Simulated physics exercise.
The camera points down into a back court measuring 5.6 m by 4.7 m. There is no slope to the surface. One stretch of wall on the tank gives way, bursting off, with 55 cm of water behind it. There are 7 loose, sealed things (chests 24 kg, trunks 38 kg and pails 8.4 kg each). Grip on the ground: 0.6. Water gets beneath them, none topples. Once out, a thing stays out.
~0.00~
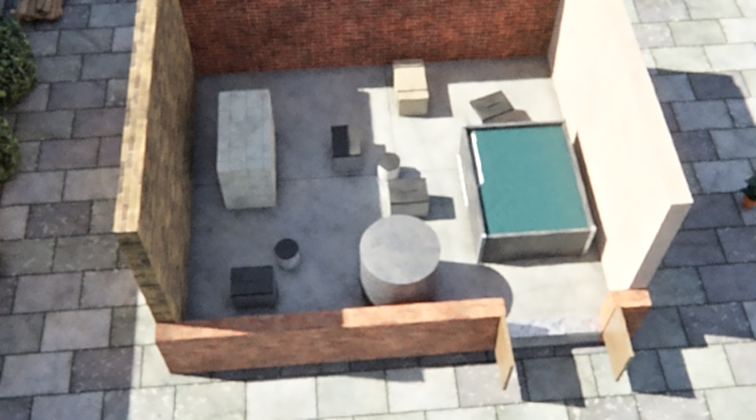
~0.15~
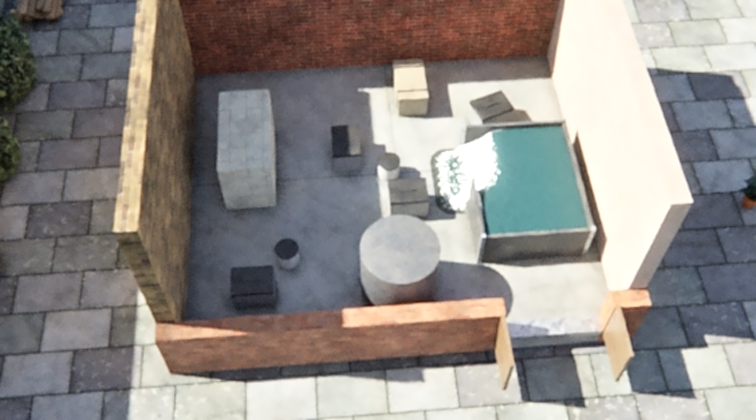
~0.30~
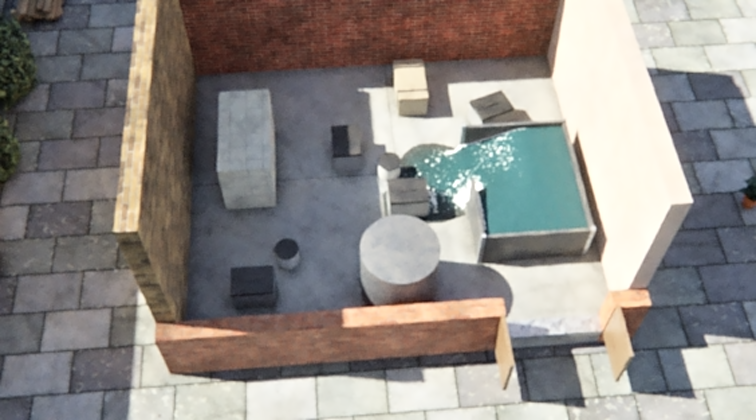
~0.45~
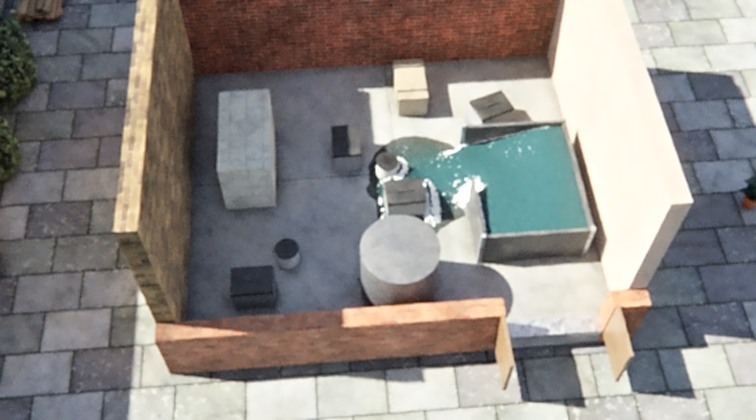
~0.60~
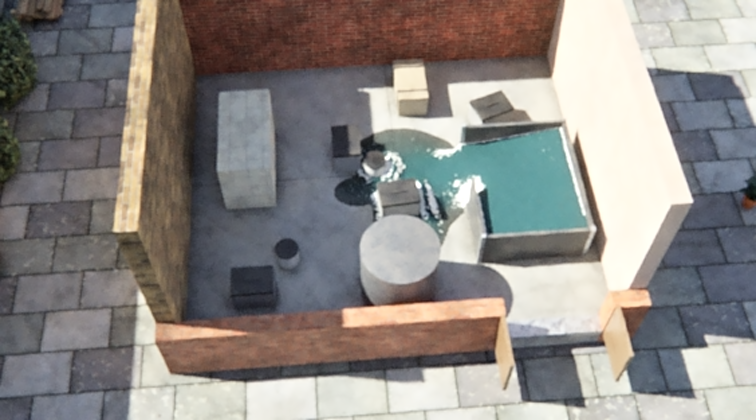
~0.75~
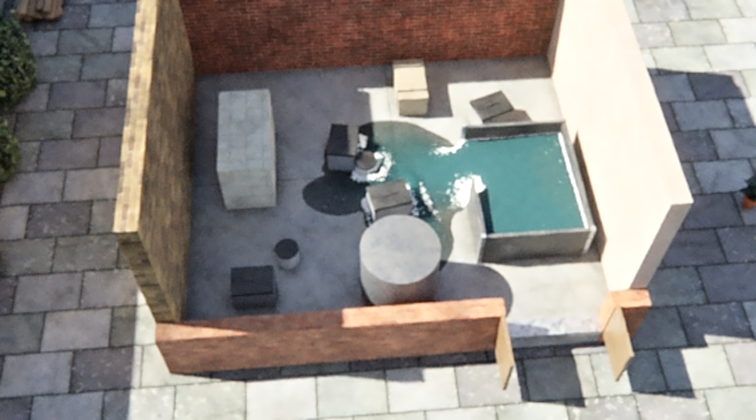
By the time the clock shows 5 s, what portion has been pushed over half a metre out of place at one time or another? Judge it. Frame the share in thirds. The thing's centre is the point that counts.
My guess is the middle band, from a third up to two thirds.
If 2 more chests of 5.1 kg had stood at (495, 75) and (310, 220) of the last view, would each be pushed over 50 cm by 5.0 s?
In order: Within it, beyond it.
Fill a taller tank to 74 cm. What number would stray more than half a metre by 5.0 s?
Count under that change: 5.
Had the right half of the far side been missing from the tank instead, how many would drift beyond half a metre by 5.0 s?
2.
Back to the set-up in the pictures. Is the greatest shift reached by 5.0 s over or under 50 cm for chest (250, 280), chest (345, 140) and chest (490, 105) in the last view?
One by one: Below the line; above the line; below the line.
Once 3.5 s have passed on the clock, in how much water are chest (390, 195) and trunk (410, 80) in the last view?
Close to 9 and 2 centimetres.
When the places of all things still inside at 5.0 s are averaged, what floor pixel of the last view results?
I'd say about (328, 192) in the last view.
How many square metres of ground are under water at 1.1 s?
Some 8.0 m2 of it.
After 1.1 s 2 of 7 are over 50 cm from their spots; 0 afloat.
After 2.2 s 3 of 7 are over 50 cm from their spots; 1 afloat.
After 3.5 s 3 of 7 are over 50 cm from their spots; 0 afloat.
After 5.0 s 3 of 7 are over 50 cm from their spots, and 3 have been at some point; 2 afloat.
